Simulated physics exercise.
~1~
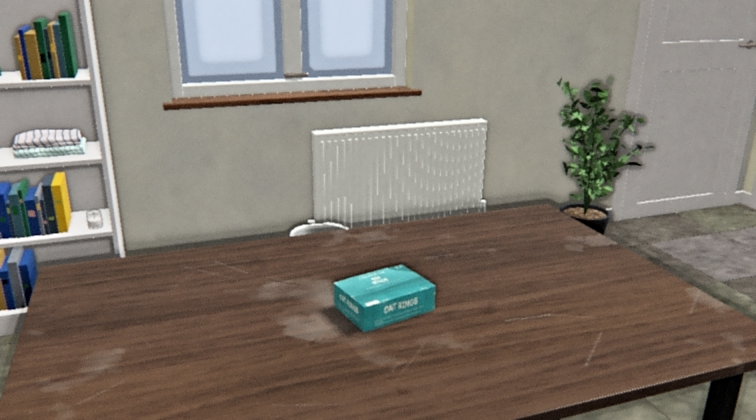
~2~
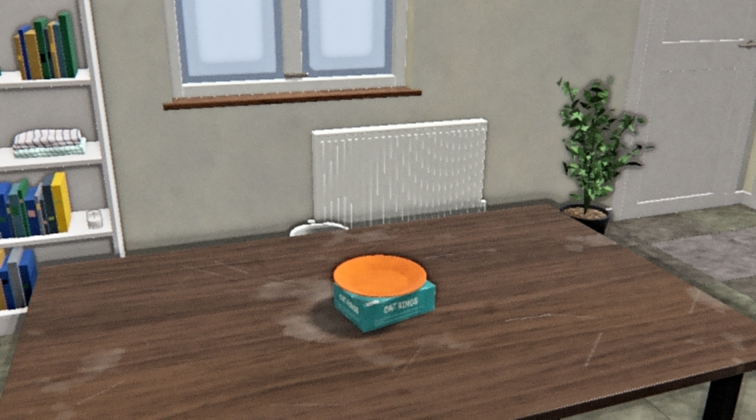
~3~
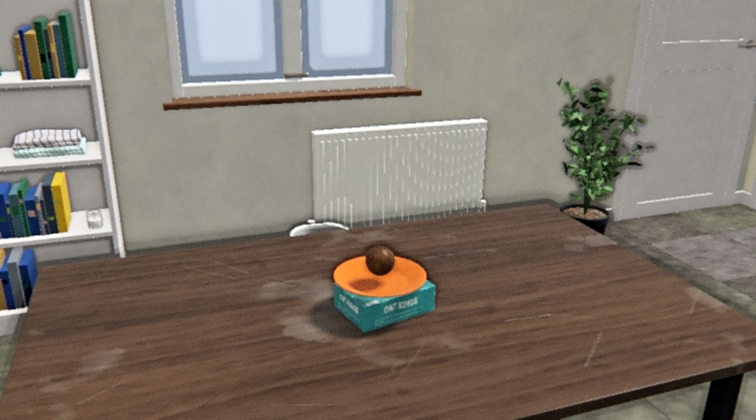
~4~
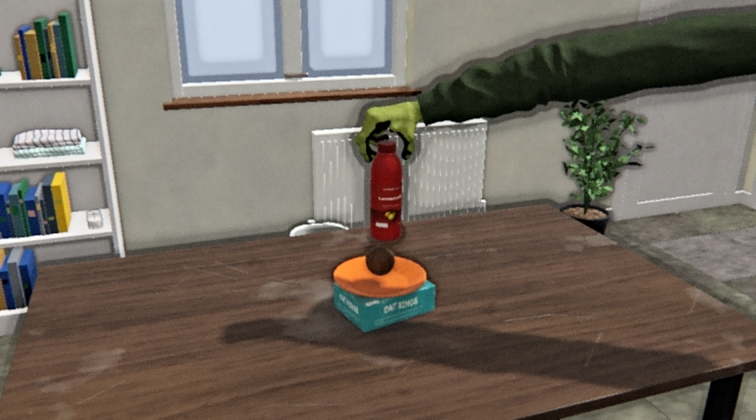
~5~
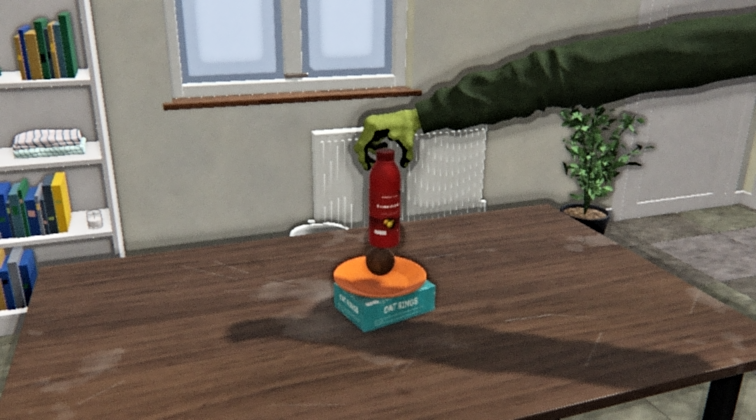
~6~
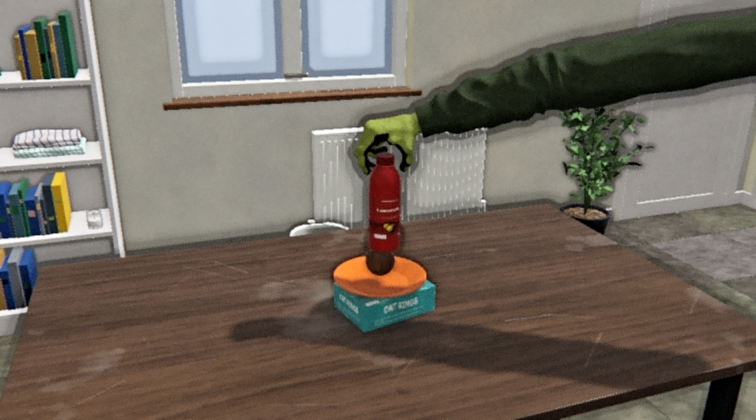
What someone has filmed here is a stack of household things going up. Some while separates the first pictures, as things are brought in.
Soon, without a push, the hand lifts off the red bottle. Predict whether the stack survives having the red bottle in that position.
Turns out it can't take it.
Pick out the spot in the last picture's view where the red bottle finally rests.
Near (520, 274).
Then, 0.50 s past the last view, red bottle now fallen.
Then, 0.70 s past the last view, things are still on the move.
Then, 1.00 s past the last view, as before.
Finally, fallen, red bottle; the other 3 still in place. Final places as the last picture's camera would see them, red bottle near (520, 274). The pile gives way.
